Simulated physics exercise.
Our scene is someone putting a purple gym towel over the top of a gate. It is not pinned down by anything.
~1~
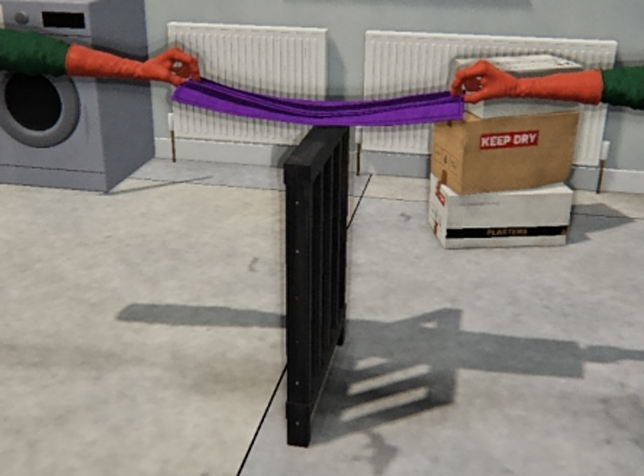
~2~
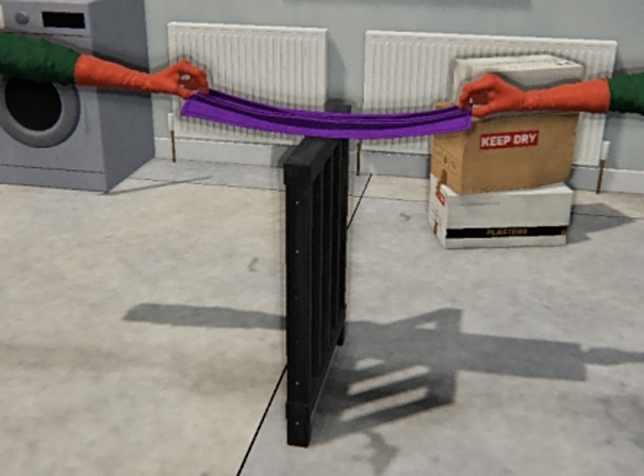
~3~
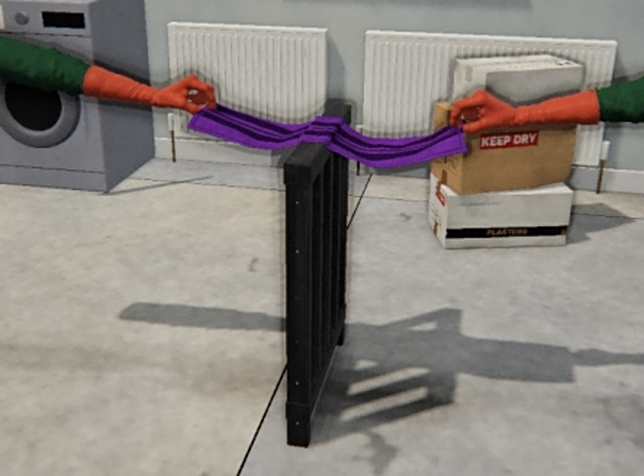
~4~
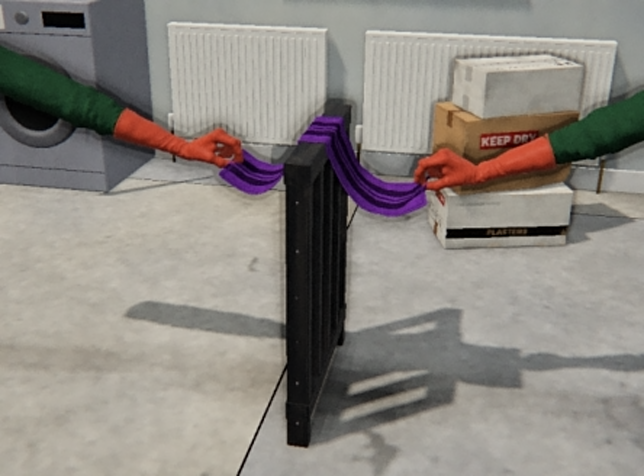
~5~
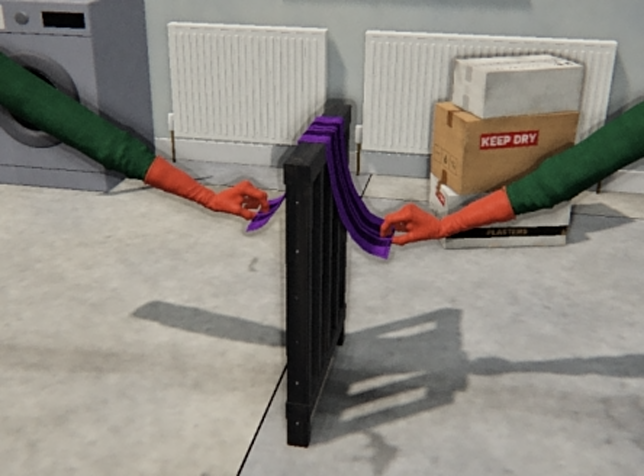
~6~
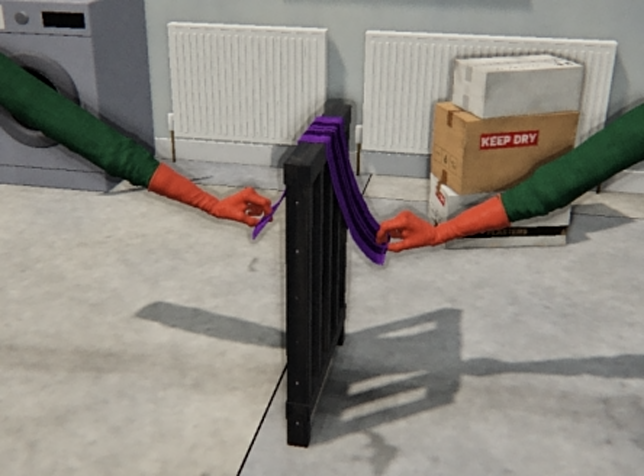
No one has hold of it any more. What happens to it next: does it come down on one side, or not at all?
Most likely it stays draped, as I see it.
Then, 0.18 s on from there, gym towel hanging on both sides, left end near (277, 230), right end near (368, 257).
Then, 0.28 s on from there, gym towel hanging on both sides, left end near (303, 237), right end near (336, 260).
In the end, gym towel hanging on both sides, left end near (308, 238), right end near (332, 260). The purple gym towel stays on top.
